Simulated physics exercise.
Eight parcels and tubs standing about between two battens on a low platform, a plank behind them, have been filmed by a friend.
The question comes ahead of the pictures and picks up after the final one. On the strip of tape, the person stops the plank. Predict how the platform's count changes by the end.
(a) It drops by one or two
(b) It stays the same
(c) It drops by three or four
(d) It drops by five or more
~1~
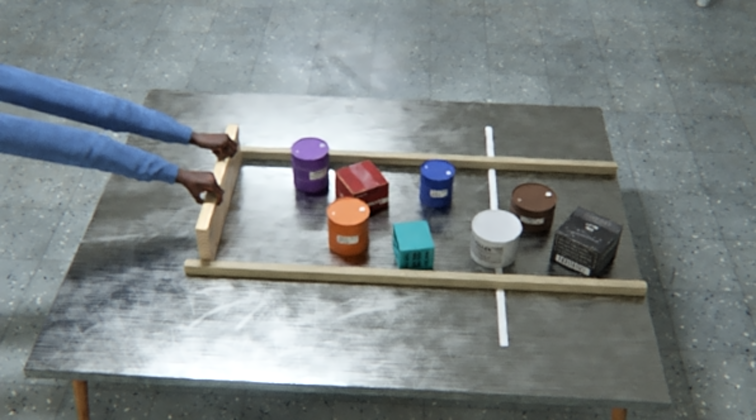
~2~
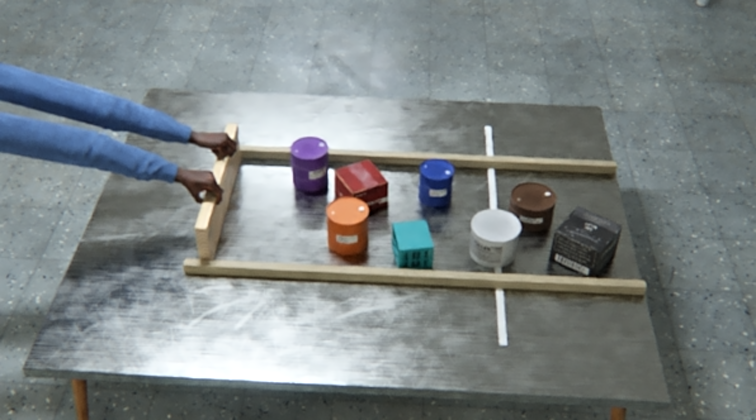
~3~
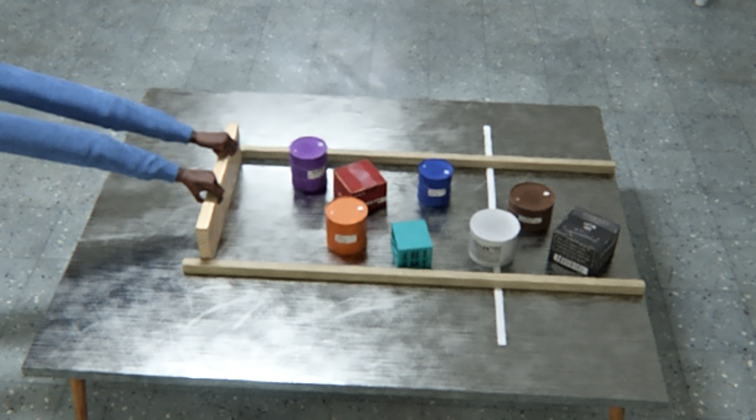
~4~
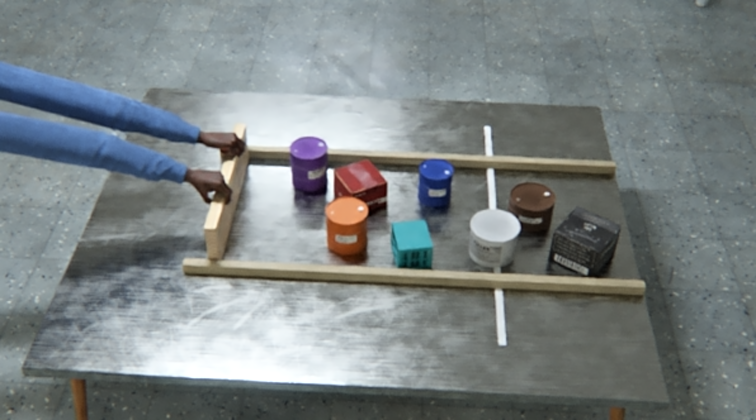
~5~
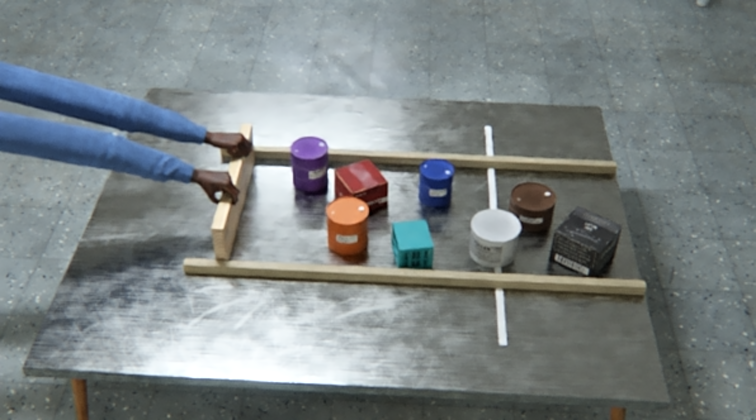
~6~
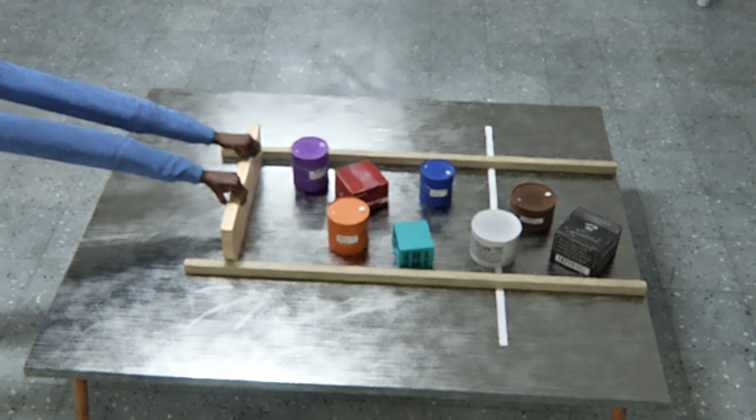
It stays the same (b).
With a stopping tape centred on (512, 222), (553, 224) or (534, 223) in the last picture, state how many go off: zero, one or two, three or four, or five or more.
Taking them in turn, none at all; one or two; one or two.
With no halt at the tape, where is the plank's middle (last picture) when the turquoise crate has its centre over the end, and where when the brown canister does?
Around (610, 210) first and around (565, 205) second.
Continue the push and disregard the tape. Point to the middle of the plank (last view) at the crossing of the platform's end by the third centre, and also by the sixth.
Earlier crossing: About (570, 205); later crossing: About (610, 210).
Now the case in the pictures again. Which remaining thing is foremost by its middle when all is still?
The black box is the one.
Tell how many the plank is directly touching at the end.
Contact count: 4.
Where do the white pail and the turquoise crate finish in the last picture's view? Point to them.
You'll find the white pail at roughly (562, 241) and the turquoise crate at roughly (520, 259).
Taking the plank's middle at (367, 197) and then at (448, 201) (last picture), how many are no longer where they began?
At the first point the count is 4, at the second it's 6.
Soon after, none off yet; black box at rest near (586, 242); brown canister at rest near (532, 207); white pail at rest near (495, 239).
After that, none off yet; black box at rest near (586, 242); brown canister at rest near (532, 207); white pail displaced a little near (504, 239).
In the end, the number that fall off is zero.
